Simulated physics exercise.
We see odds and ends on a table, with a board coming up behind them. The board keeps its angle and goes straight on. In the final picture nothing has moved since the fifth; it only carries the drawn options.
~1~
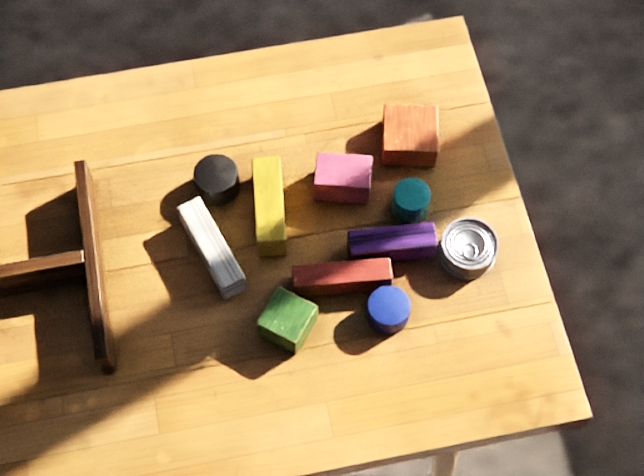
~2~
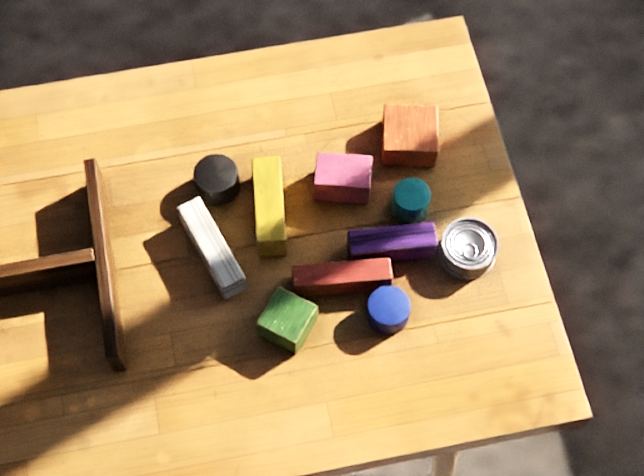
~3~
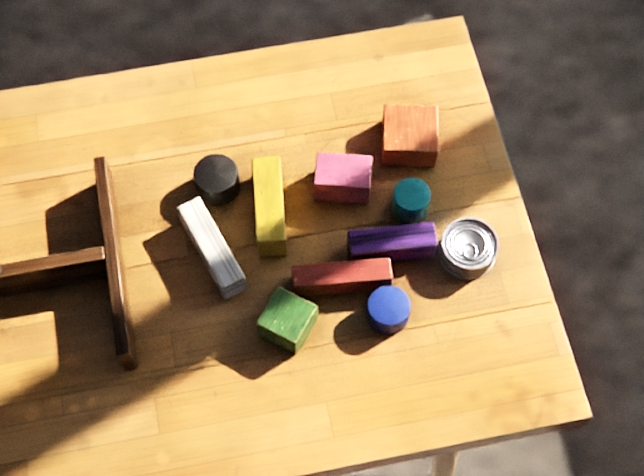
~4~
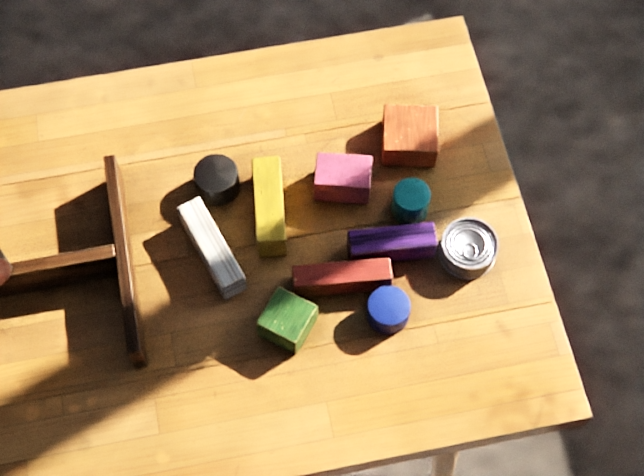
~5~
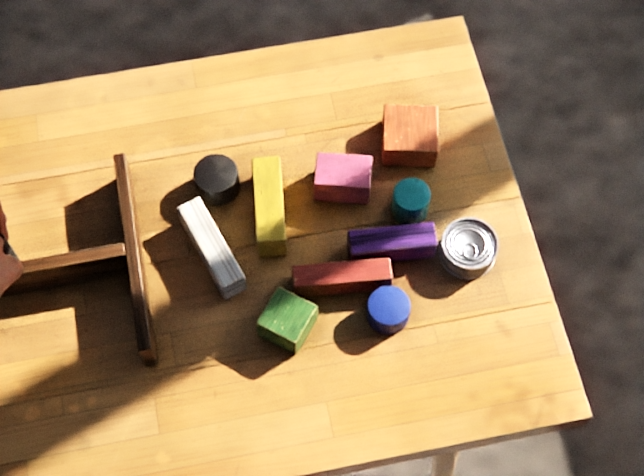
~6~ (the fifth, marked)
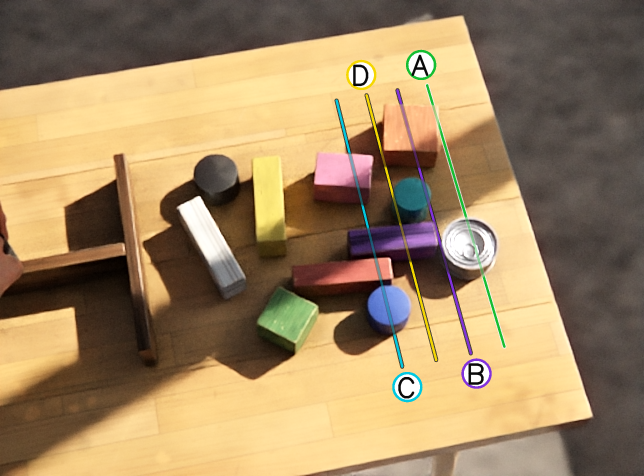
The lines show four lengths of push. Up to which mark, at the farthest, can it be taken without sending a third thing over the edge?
It should halt at B.
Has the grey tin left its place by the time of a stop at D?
Yes.
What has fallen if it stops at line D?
The grey tin goes over.
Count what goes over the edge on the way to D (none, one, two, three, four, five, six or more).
In all, one.
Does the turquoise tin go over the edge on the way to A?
Yes.
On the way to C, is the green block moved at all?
Yes.
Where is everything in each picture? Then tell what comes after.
In the first frame, purple stick (391, 245); yellow bar (269, 206); black tin (217, 180).
In the second frame, board (100, 253); green block (288, 321).
In the third frame, board (110, 251); turquoise tin (411, 202).
In the fourth frame, board (121, 249); grey tin (469, 248).
In the fifth frame, board (131, 247); orange block (410, 135); pink block (343, 179); purple stick (391, 245).
On the copy, A at (463, 208); B at (432, 213); C at (367, 225); D at (399, 219).
On B. First, board (241, 228); green block (297, 318); black tin (259, 172).
Then, board (348, 208); grey tin (523, 255); orange block (431, 128).
Finally, board (430, 194); pink block over the edge; grey tin over the edge; two fallen.
By contrast, A drops five; C is within the limit but short; D is within the limit but short.
